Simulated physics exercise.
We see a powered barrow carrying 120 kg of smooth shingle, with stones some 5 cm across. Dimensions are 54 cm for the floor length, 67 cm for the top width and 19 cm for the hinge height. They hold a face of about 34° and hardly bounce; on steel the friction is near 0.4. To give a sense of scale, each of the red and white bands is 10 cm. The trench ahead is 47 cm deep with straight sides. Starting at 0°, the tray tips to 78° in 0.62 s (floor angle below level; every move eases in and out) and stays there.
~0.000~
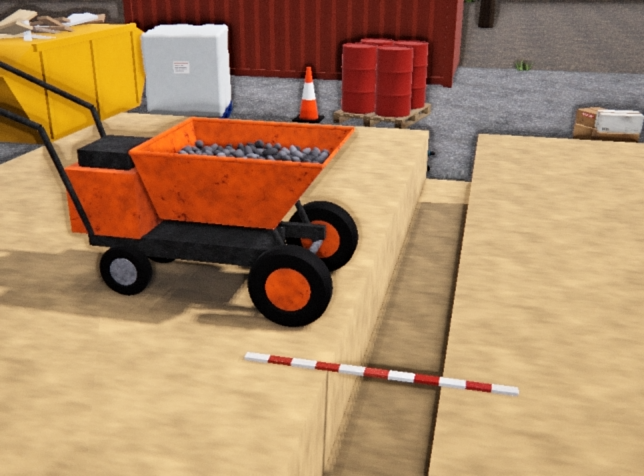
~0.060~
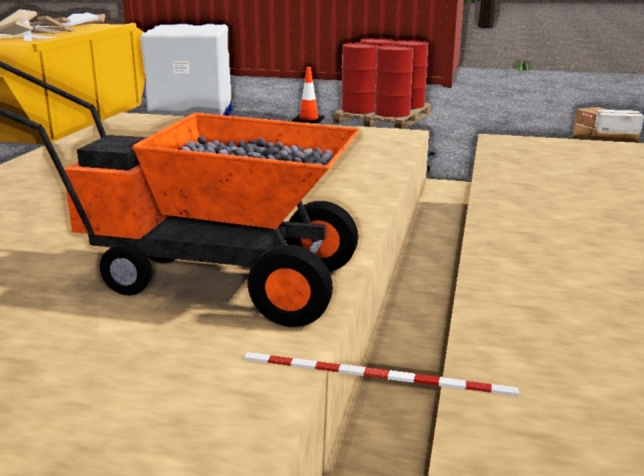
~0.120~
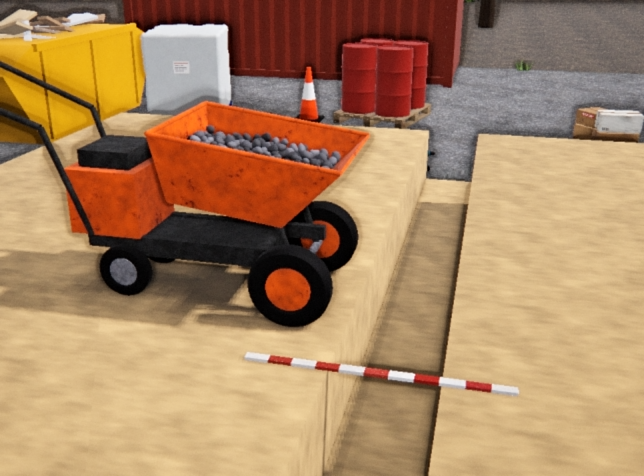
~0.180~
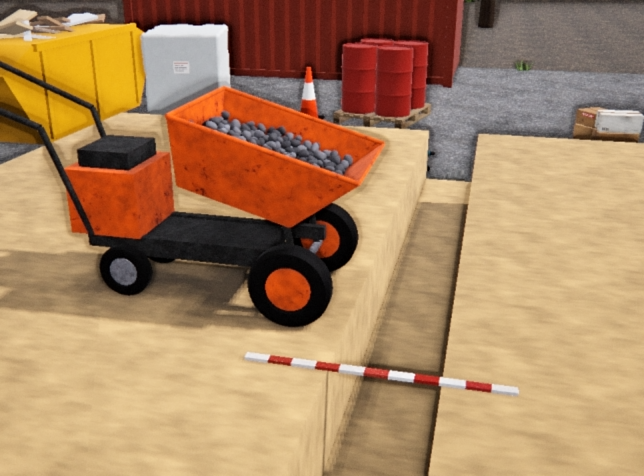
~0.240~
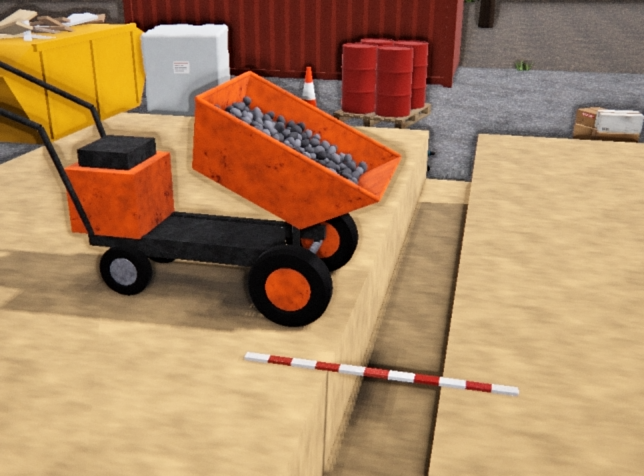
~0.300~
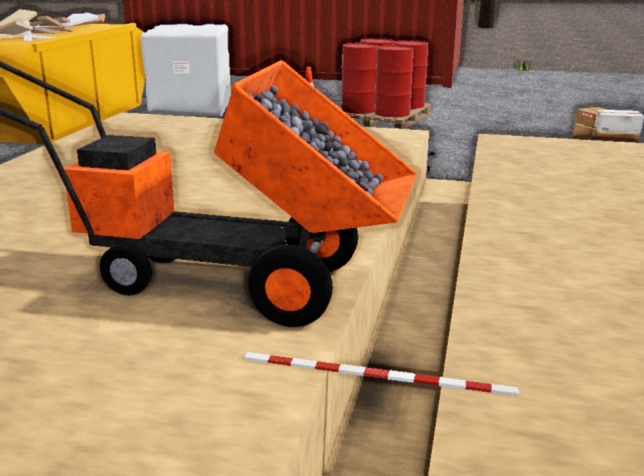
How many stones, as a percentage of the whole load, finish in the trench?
Roughly 16 per cent of the load ends up in the trench.
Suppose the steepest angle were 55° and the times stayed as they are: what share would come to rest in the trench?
I'd expect around 20 in a hundred.
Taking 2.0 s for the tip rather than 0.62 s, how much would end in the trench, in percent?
Roughly 35% would finish there.
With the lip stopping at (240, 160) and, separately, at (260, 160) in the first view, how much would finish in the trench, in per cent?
Roughly 95 in a hundred, then 75 in a hundred.
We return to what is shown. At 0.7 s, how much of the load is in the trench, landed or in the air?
By then, around 5 percent.
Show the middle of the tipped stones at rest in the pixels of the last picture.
The tipped stones centre close to (534, 318).
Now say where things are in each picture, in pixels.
The tray is at 0°, its lip at (323, 167); the top of the load is at (245, 154), in the first picture.
The tray is at 2°, its lip at (328, 168); the top of the load is at (237, 150); the stones move at 0.5 m/s on average, in the second picture.
Lip at (341, 174), floor tilted 8°, highest stones at (216, 139); the stones move at 1.0 m/s on average, in the third picture.
The tray is at 16°, its lip at (359, 184); the top of the load is at (219, 123); the stones move at 1.4 m/s on average, in the fourth picture.
Lip at (379, 200), floor tilted 26°, highest stones at (238, 109); the stones move at 1.7 m/s on average, in the fifth picture.
Lip at (397, 221), floor tilted 37°, highest stones at (267, 98); the stones move at 1.8 m/s on average, in the sixth picture.
After 0.5 s the floor is at 65°; 100 % in the tray; the foremost stones are at (406, 237).
After 0.7 s the floor is at 78°; 56 % in the tray, 4 % in the trench, 40 % past the trench; the foremost stones are at (523, 319).
After 1.1 s the floor is at 78°; 2 % in the tray, 13 % in the trench, 85 % past the trench; the foremost stones are past the picture's edge.
After 3.0 s the floor is at 78°; 0 % in the tray, 16 % in the trench, 84 % past the trench; the foremost stones are past the picture's edge.
